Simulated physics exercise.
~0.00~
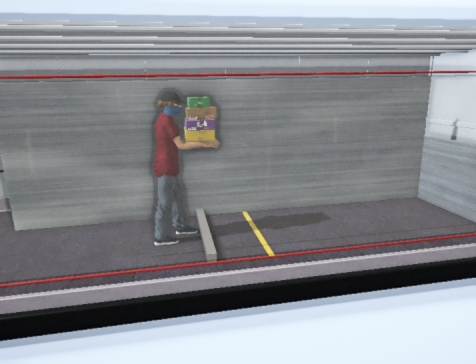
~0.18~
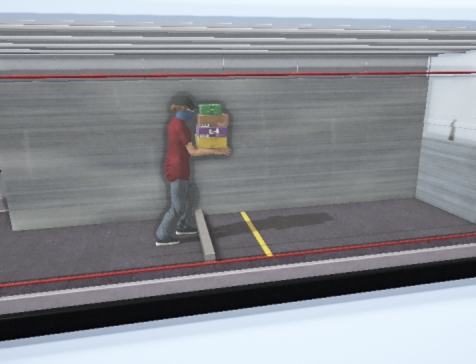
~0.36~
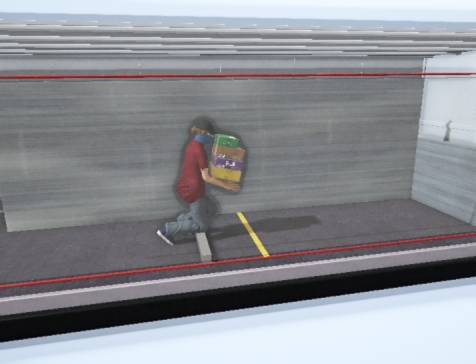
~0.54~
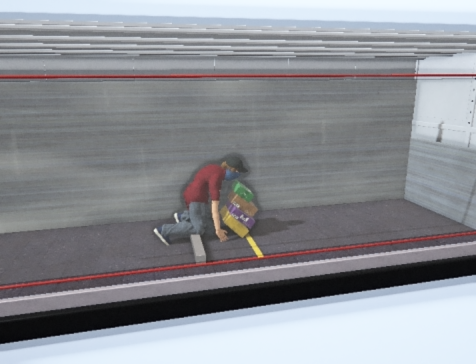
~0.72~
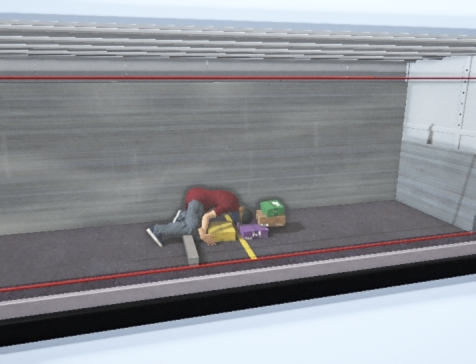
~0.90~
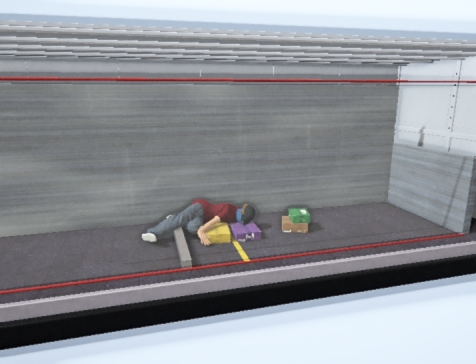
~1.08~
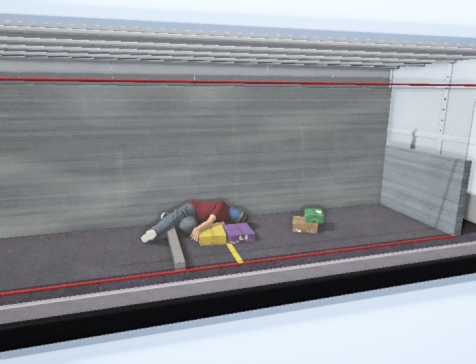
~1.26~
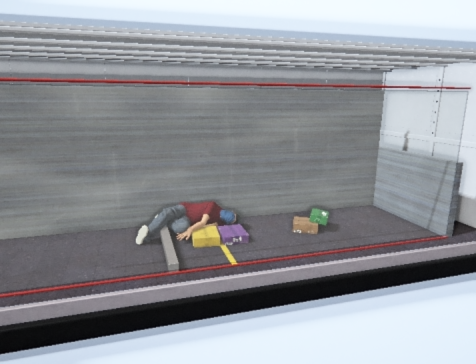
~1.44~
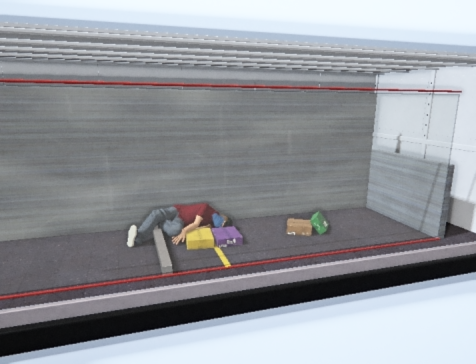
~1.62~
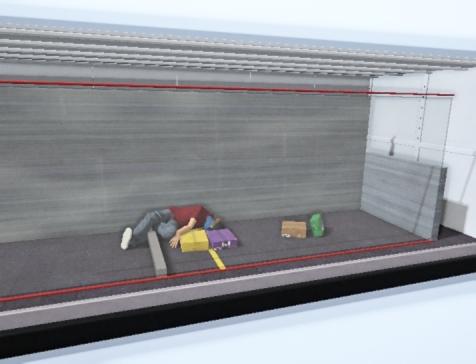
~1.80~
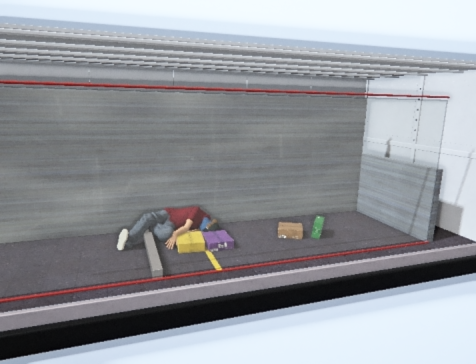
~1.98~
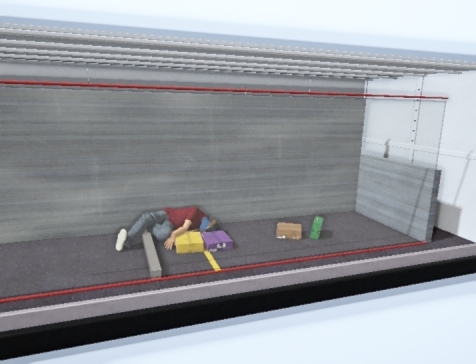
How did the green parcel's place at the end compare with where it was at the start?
At the start the green parcel was on top of the stack in the person's arms. By the end it was on the floor well to the right, past the yellow line and beside the brown carton.
A person in a red shirt carrying a stack of colourful parcels pitched forward over a low rail and crumpled down, head past the yellow line. The yellow parcel stayed short of it, the purple one crossed, and the brown and green ones landed farther right.
